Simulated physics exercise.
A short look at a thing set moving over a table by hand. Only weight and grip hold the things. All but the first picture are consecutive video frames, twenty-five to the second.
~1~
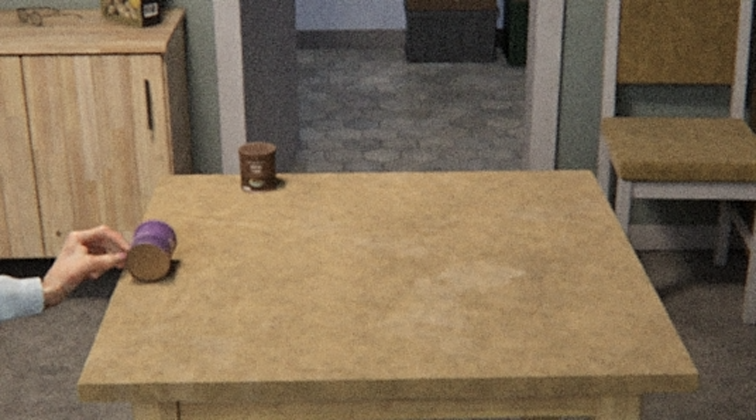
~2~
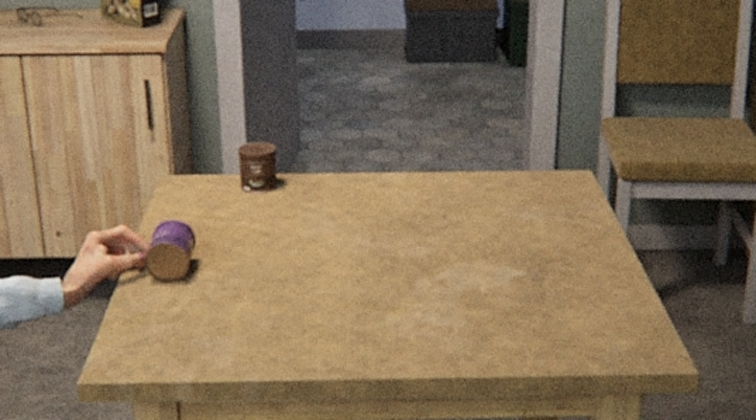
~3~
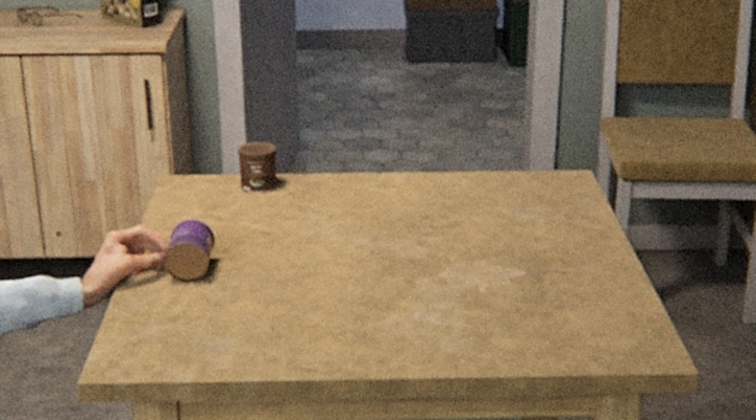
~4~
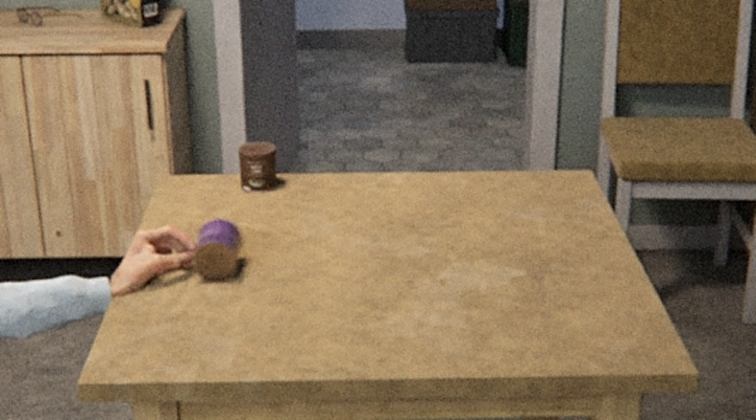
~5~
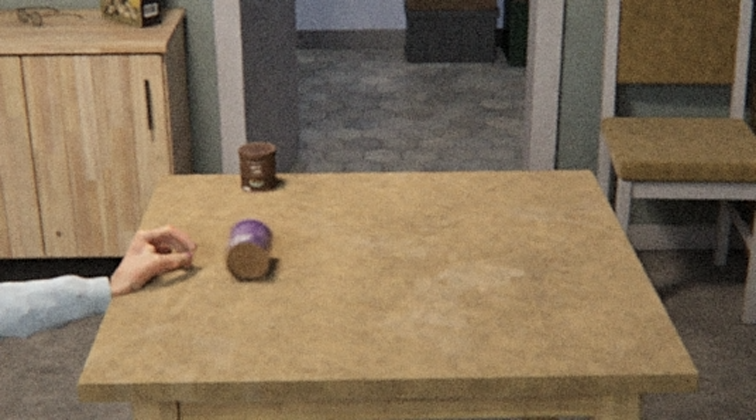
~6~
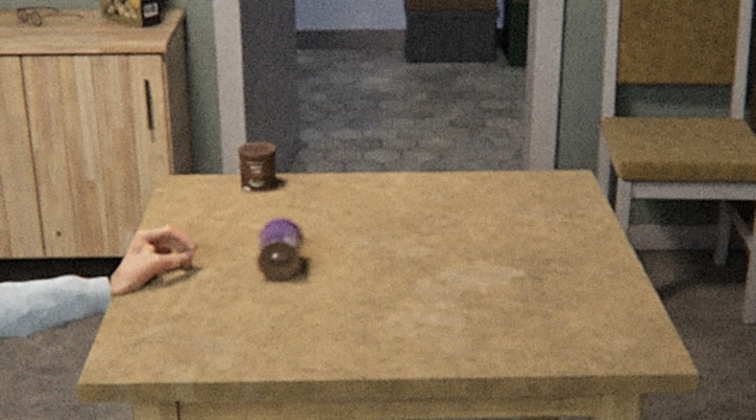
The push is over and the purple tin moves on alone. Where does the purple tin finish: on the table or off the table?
The purple tin falls off the table.
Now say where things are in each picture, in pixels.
In the first frame, under the hand; purple tin (151, 252).
In the second frame, under the hand; purple tin (171, 251).
In the third frame, under the hand; purple tin (190, 251).
In the fourth frame, purple tin (217, 251).
In the fifth frame, purple tin (249, 250) shifted about its own width.
In the sixth frame, purple tin (280, 250) shifted about its own width.
Then, 0.40 s on from there, purple tin shifted well along near (568, 246).
Then, 0.80 s on from there, purple tin now off the table.
In the end, off the table, purple tin.
